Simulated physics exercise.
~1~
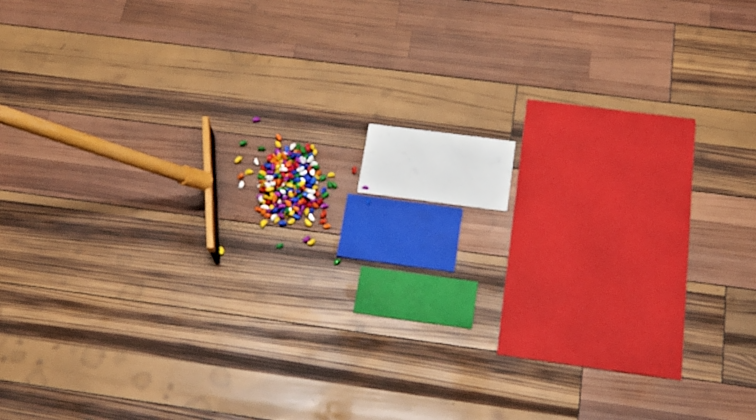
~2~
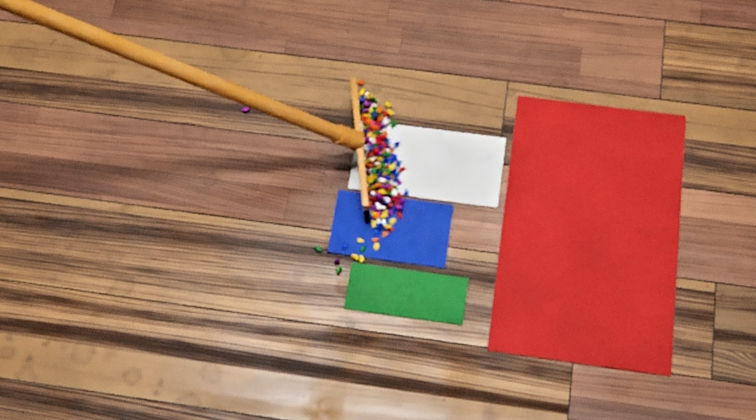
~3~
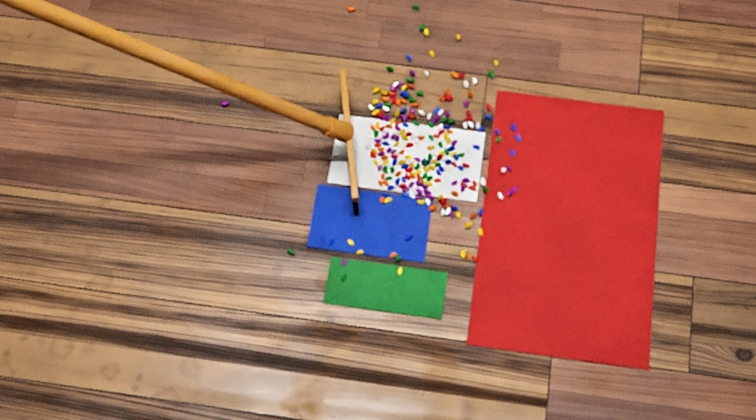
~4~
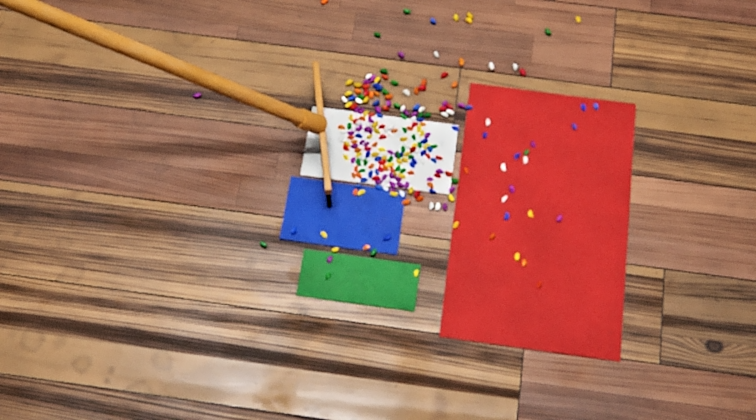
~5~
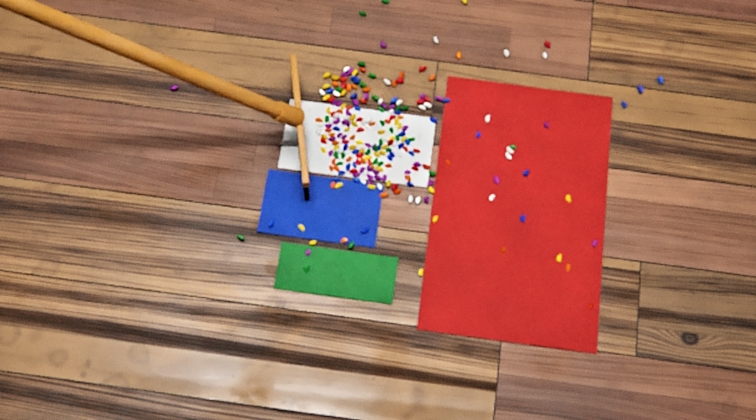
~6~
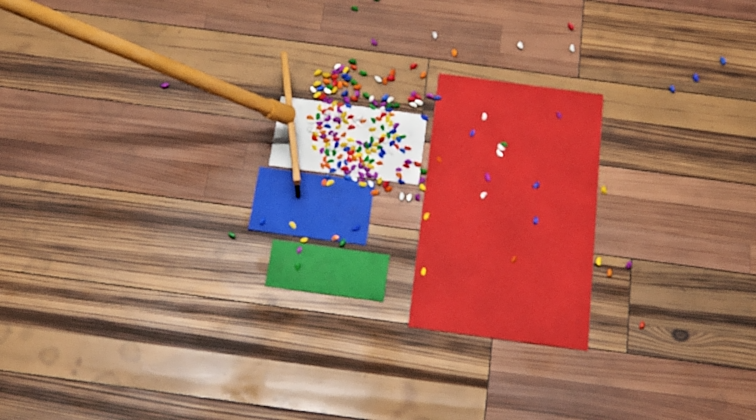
A wooden squeegee pushed a pile of colourful jelly beans rightward and stopped at the white mat's left side, while the beans scattered ahead, leaving about half on the white mat, many on the bare floor and a few on the red and blue mats.
